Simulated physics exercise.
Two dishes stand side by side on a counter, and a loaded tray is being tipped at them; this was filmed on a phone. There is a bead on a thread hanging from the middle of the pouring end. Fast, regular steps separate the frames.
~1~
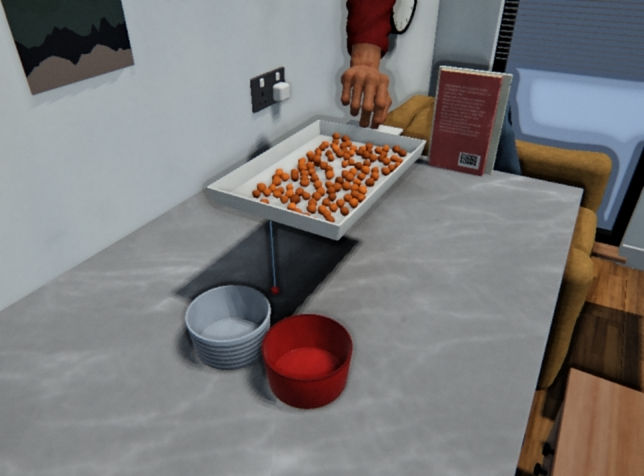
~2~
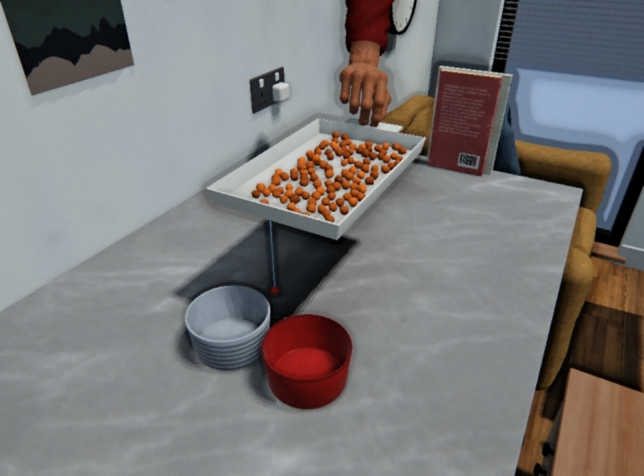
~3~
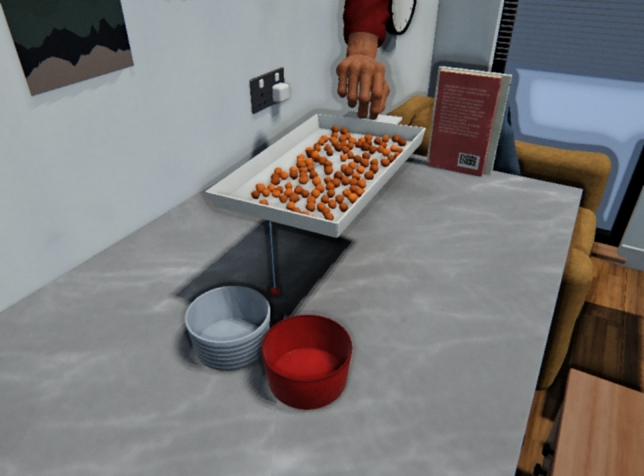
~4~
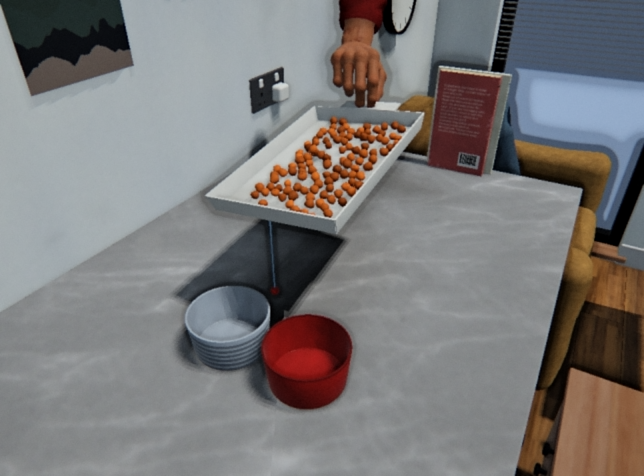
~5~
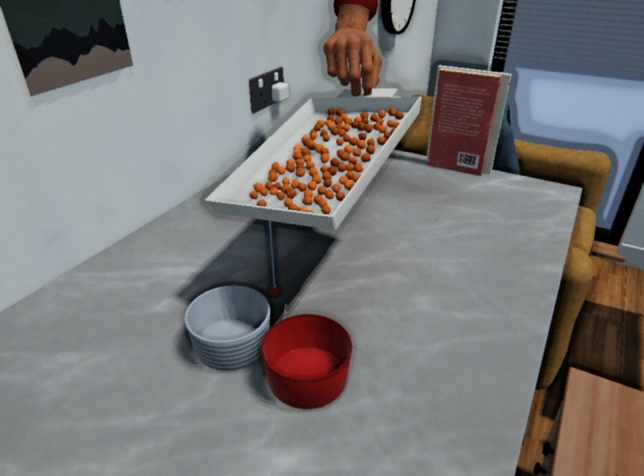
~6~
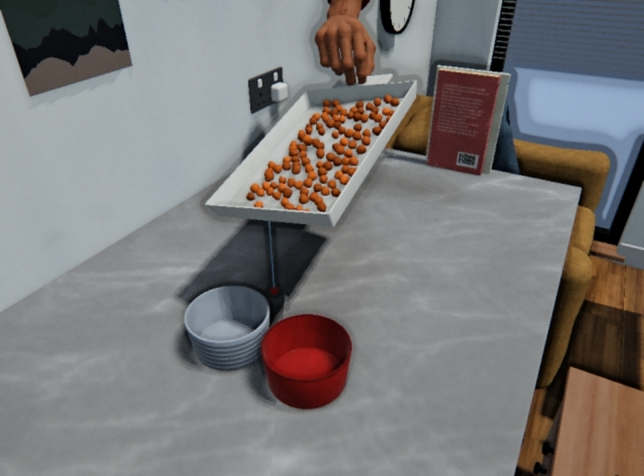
A hand held a white tray of orange coated peanuts above a grey bowl and a red bowl on a counter, then gradually raised its far end, tilting the near edge lower at the left corner.
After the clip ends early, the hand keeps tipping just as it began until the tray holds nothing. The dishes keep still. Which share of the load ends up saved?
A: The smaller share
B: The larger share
The smaller share (A).
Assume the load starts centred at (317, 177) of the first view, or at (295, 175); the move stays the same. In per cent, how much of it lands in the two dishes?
First case: Close to 40 %; second case: Close to 30 %.
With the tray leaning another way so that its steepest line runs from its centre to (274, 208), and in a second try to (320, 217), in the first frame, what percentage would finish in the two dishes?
Somewhere close to 60 % the first time, 80 % the second.
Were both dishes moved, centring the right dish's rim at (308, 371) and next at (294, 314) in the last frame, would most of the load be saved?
Taking them in turn, it's short of half and then beyond half.
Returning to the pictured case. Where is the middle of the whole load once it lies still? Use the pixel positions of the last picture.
The centre comes to rest near (205, 313).
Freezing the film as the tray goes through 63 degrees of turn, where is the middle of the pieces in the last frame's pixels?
Centre estimate: (250, 174).
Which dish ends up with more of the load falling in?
The one at left wins.
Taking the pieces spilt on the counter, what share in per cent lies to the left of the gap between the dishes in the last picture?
About 100 %.
Just after the last frame, tray tipped steeply; every one on the tray.
A moment on, tray tipped past a quarter turn; the larger part on the tray; just a few in the left dish; about a tenth outside both.
Further on, tray tipped past a quarter turn; roughly a quarter in the left dish; roughly two thirds outside both.
When it is over, tray tipped past a quarter turn; not one in the right dish; roughly a quarter in the left dish; roughly two thirds outside both.
